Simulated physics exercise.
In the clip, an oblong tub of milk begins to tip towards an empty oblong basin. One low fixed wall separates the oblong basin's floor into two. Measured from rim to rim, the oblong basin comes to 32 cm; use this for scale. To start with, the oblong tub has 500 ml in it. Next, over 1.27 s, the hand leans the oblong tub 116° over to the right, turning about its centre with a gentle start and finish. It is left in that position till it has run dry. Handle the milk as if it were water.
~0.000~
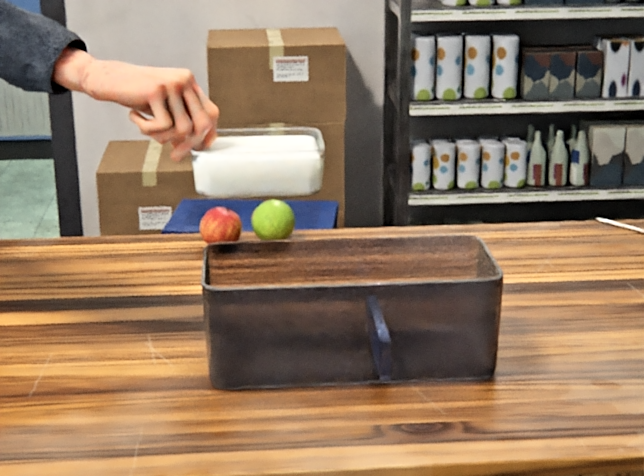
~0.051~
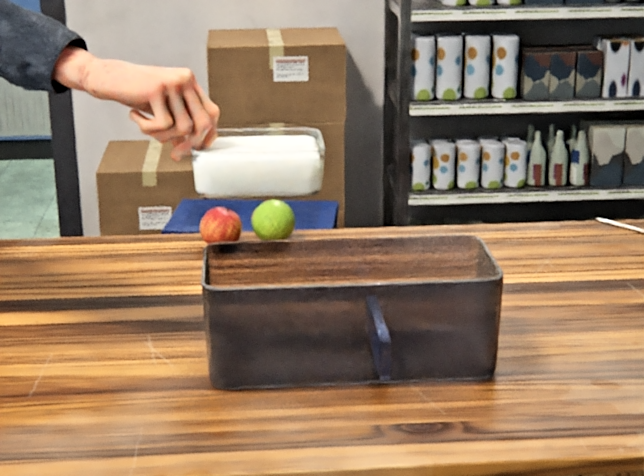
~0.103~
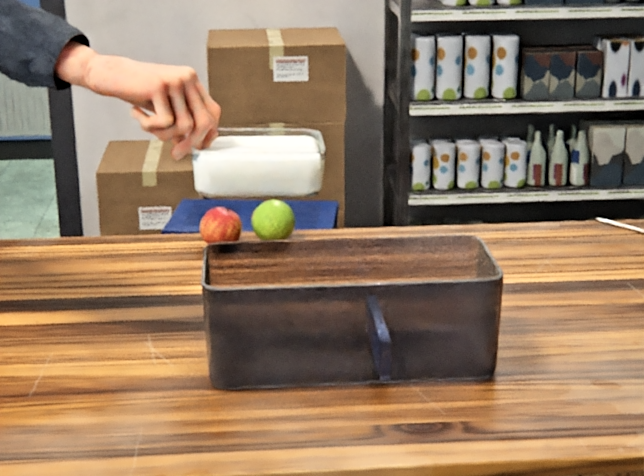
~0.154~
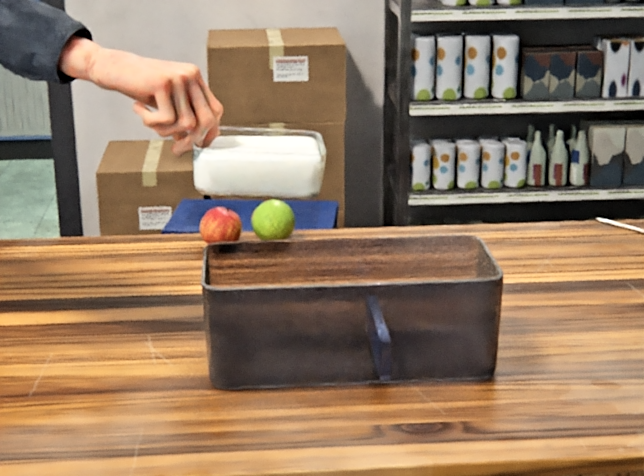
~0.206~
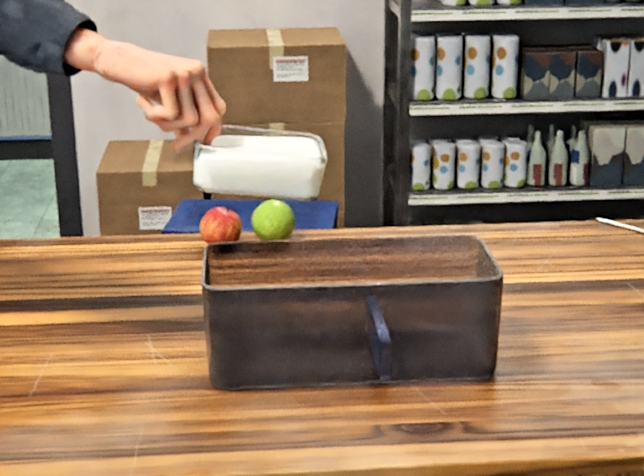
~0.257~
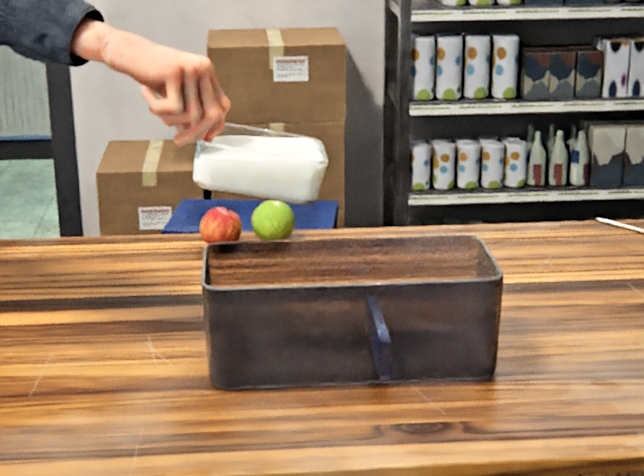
On a wooden table in a storeroom, a dark oblong basin sat before a red apple and a green one while a hand gently leaned a clear tub of milk slightly to the right.
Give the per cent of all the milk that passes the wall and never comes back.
I would say 53 percent.
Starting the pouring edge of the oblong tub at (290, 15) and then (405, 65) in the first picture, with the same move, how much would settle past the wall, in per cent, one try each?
45 then 70 %.
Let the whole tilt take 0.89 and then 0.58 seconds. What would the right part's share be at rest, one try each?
Try 1: 45 %; try 2: 20 %.
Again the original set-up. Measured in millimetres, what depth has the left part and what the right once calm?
About 8 mm left, about 16 mm right.
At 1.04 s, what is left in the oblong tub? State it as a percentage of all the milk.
2 in a hundred, give or take.
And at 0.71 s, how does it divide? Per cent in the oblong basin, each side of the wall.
12 left and 32 right, roughly.
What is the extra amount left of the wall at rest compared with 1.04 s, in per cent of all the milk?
Close to 4% of the whole.
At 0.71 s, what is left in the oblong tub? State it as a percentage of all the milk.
About 20 per cent.
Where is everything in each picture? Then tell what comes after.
In the first picture, it leans 0°; its right rim is at (321, 141); the milk meets the walls at (196, 148) and (319, 145); the oblong basin's rim runs from (204, 267) to (491, 257); the wall's top is at (378, 318).
In the second picture, it leans 0°; its right rim is at (321, 141); the milk meets the walls at (196, 149) and (319, 145).
In the third picture, it leans 2°; its right rim is at (322, 143); the milk meets the walls at (197, 148) and (319, 146).
In the fourth picture, it leans 4°; its right rim is at (322, 145); the milk meets the walls at (197, 147) and (320, 147).
In the fifth picture, it leans 7°; its right rim is at (323, 149); the milk meets the walls at (198, 147) and (321, 148).
In the sixth picture, it leans 11°; its right rim is at (324, 153); the milk meets the walls at (199, 147) and (323, 148).
After 0.71 s the tilt is 69° and 21 per cent is still to pour, 13 is left of the wall and 32 right of it.
After 1.04 s the tilt is 107° and 2 per cent is still to pour, 42 is left of the wall and 53 right of it.
After 1.39 s the tilt is 116° and 0 per cent is still to pour, 46 is left of the wall and 53 right of it.
After 1.77 s the tilt is 116° and 0 per cent is still to pour, 46 is left of the wall and 53 right of it.
In the end 46 per cent lies left of the wall, 53 right of it and 1 outside.
